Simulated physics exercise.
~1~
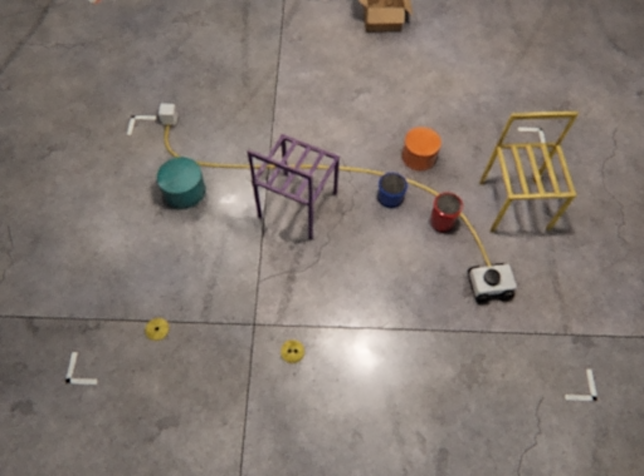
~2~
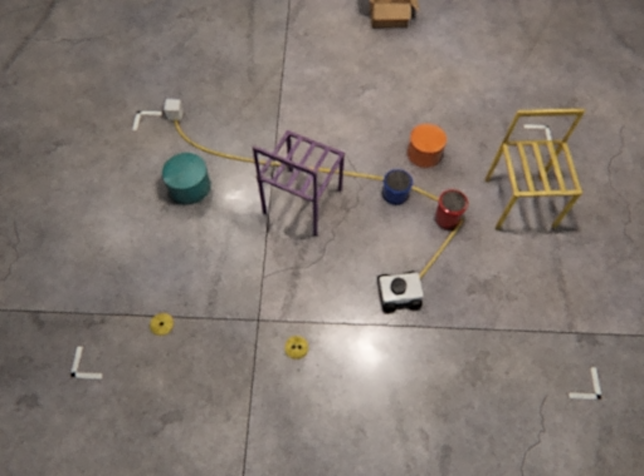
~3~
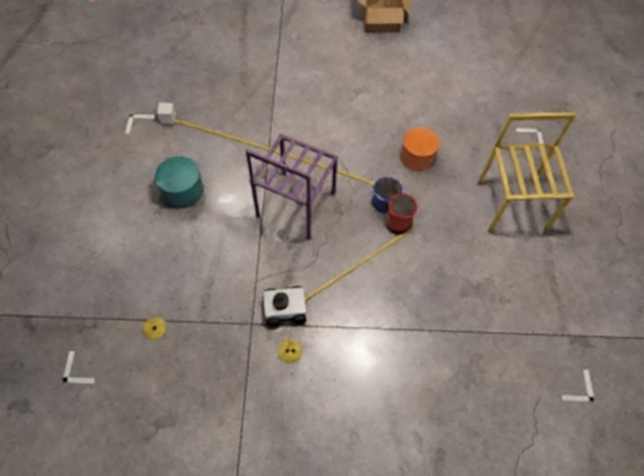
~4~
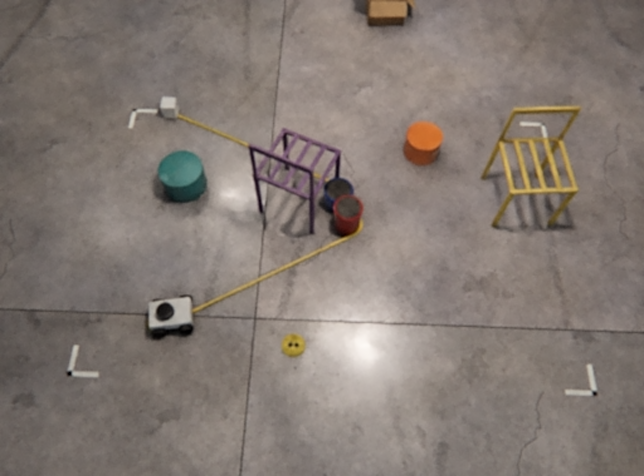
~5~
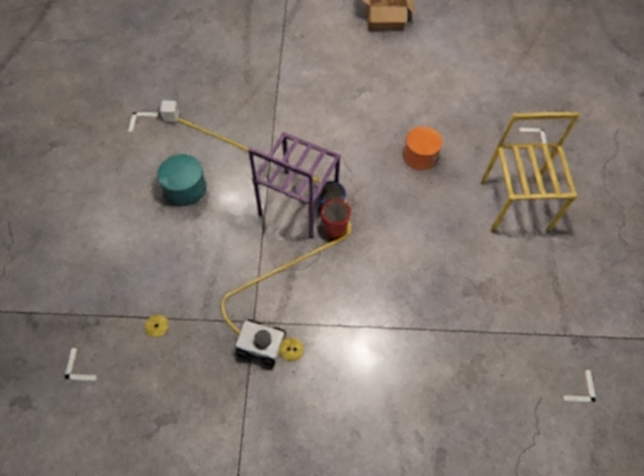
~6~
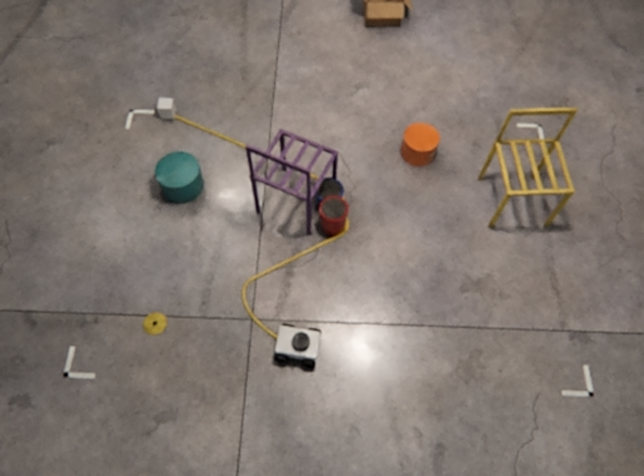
On a grey concrete floor seen from above, a small white cart trails a yellow lead that runs from a pale block past a teal tub, a purple chair, and blue and red pots. An orange bucket and a yellow chair stand nearby. The cart rolls left, drawing the lead taut and dragging the red pot, then the blue pot too, toward the purple chair. It reaches the left yellow mark, then turns back right as the lead slackens into a curve. It ends over the other mark, with both pots beside the purple chair and both chairs still in place.
